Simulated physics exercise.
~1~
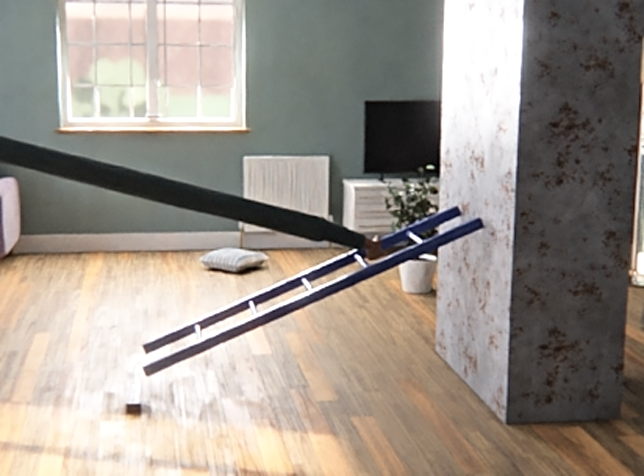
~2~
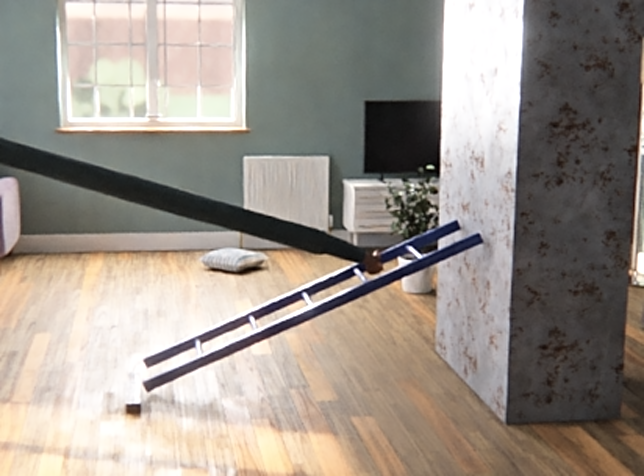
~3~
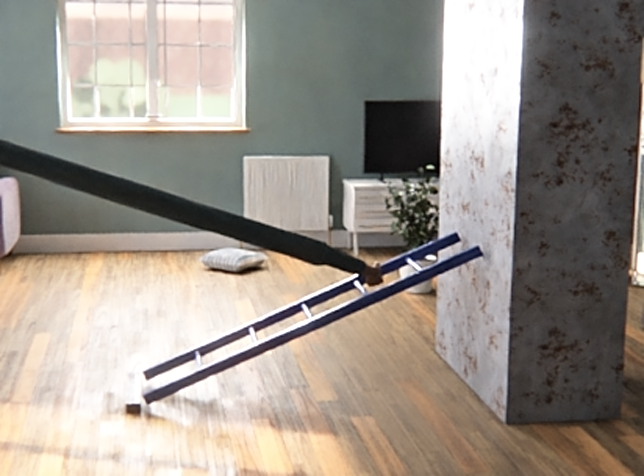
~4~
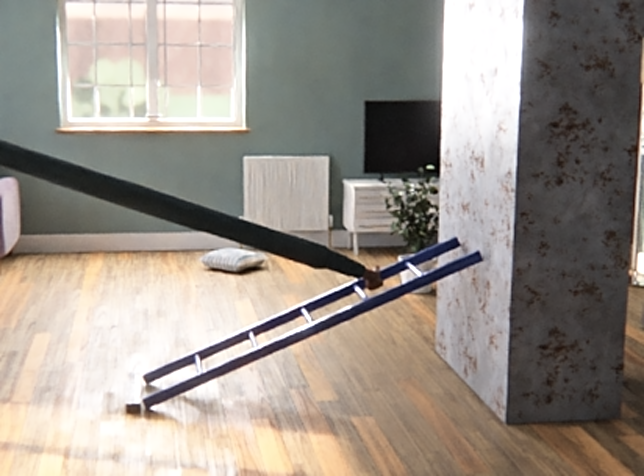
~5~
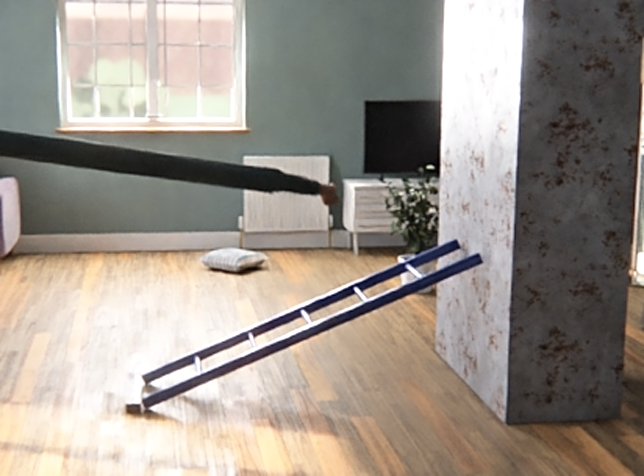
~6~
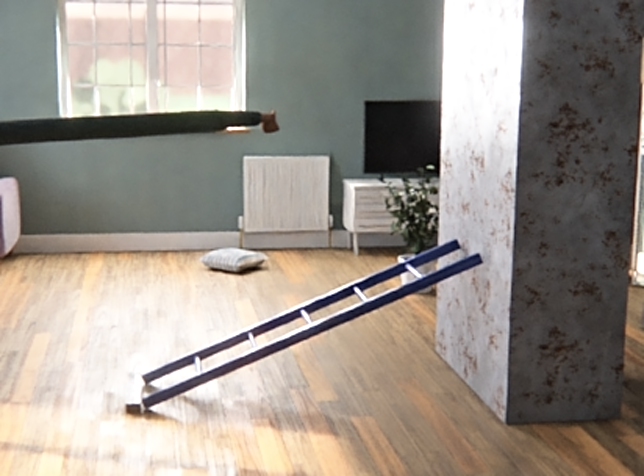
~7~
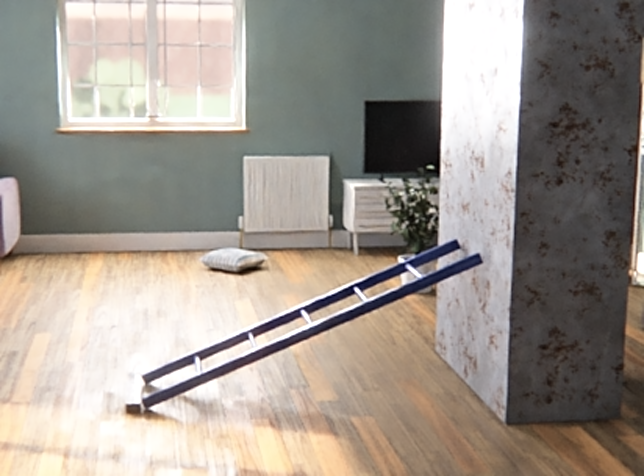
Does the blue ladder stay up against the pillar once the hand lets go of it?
Yes, the blue ladder stays up. It keeps its slant against the pillar after the arm has drawn away, and its feet do not slip.
